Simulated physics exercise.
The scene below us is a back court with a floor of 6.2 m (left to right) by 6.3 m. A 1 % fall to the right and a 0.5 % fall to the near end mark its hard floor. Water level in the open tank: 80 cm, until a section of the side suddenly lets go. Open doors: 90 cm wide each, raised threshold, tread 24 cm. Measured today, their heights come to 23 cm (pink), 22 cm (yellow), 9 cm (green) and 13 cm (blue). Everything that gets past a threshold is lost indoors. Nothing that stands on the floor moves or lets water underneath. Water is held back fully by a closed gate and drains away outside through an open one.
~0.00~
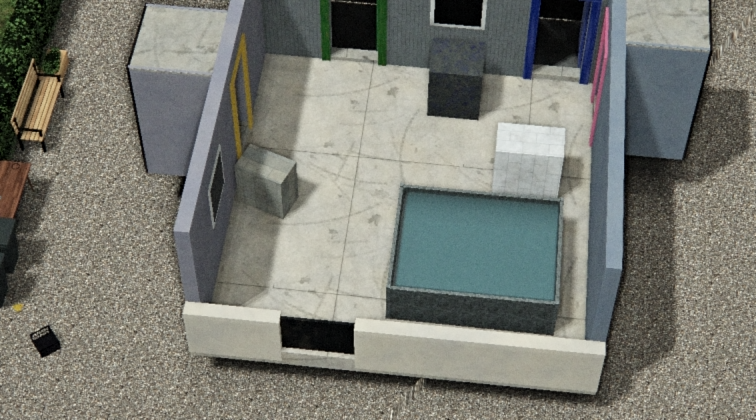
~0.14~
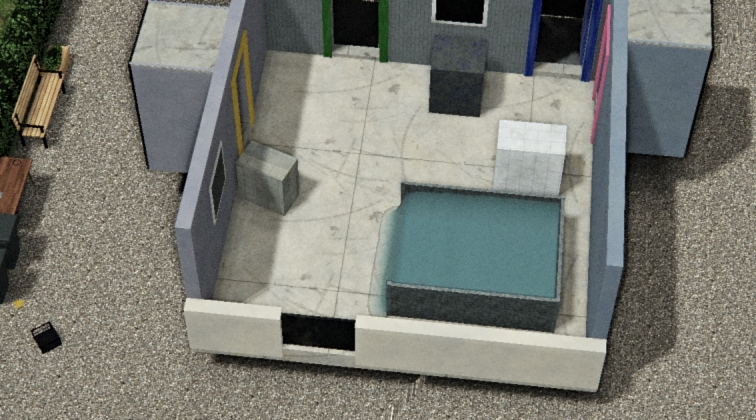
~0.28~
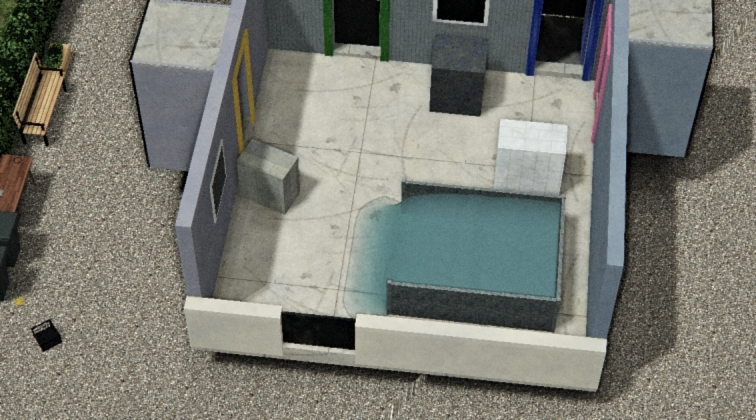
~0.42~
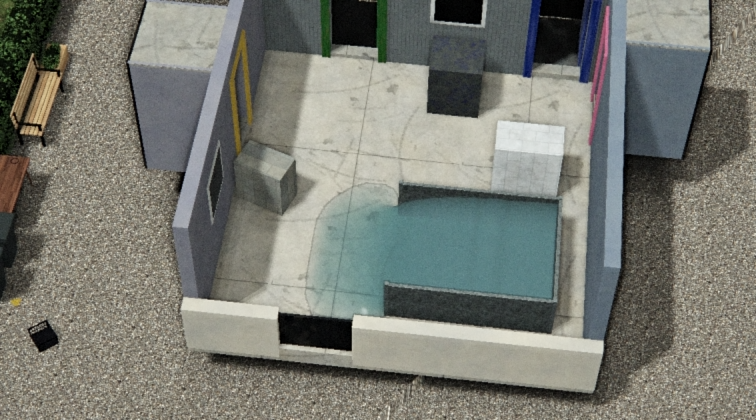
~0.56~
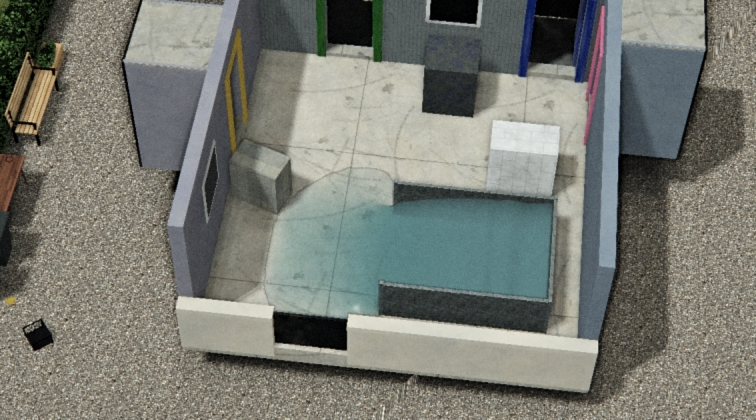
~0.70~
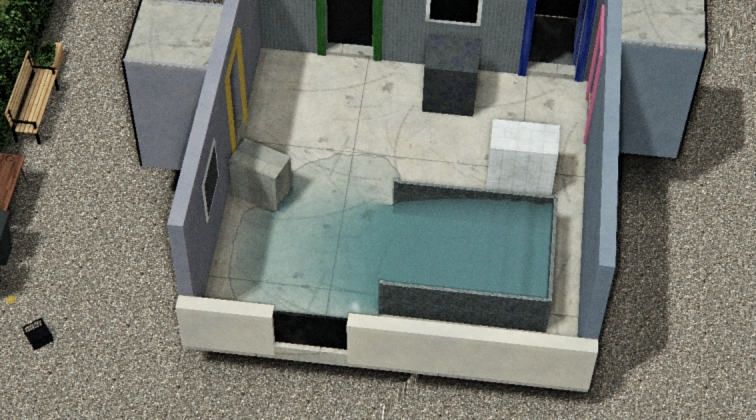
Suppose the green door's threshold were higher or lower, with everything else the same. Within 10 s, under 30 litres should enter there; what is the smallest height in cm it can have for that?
Around 14 cm.
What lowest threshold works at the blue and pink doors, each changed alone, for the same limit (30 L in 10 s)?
You'd want some 12.5 cm at blue and some 14.5 cm at pink.
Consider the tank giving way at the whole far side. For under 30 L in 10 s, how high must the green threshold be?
Some 21 cm.
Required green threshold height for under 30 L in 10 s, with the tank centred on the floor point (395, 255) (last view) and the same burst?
Roughly 8.5 cm is needed.
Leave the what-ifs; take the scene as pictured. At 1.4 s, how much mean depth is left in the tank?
Around 46 centimetres.
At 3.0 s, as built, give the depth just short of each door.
Centimetres: Pink = 0, yellow = 14, green = 6, blue = 0.
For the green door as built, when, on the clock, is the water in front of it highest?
Near 6.0 seconds.
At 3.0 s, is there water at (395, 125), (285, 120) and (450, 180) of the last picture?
One by one: Clear, drenched, clear.
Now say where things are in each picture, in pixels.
The first frame shows still water, 80 cm deep, in the open tank at (477, 245); the green door at (354, 24) is dry.
In the second frame, the gap is at (398, 254), the front 0.3 m out at (375, 311); the back of the open tank holds 80 cm.
In the third frame, water pours out at (398, 254) and has run 0.7 m, to (348, 298); about 13 cm deep outside, 80 cm at the back.
In the fourth frame, the front is at (310, 292), 1.3 m from the gap at (395, 257); 3.5 m2 of floor is wet, 80 cm left at the back.
In the fifth frame, the gap is at (390, 256), the front 2.0 m out at (270, 267); the back of the open tank holds 80 cm.
In the sixth frame, the gap is at (390, 255), the front 2.6 m out at (235, 259); the back of the open tank holds 74 cm; the green door at (350, 19), 4.8 m from the gap, is still 2.6 m from the nearest water.
After 1.4 s water covers 40 % of the floor, deepest (53 cm) near (210, 326); it has not reached the green door.
After 3.0 s water covers 50 % of the floor, deepest (50 cm) near (237, 205); 6 cm at the green door, 0 litres in over its 9 cm threshold.
After 10.0 s water covers 95 % of the floor, deepest (21 cm) near (585, 87); 9 cm at the green door, 107 litres in over its 9 cm threshold.
At the green door as built, the water arrived by 2.9 s and peaked near 19 cm at 6.0 s.
Run again over the same 10 s with other heights there, 45 litres in over 12.5 cm, 11 litres over 16.5 cm. The limit of 30 litres is kept from about 14 cm up.
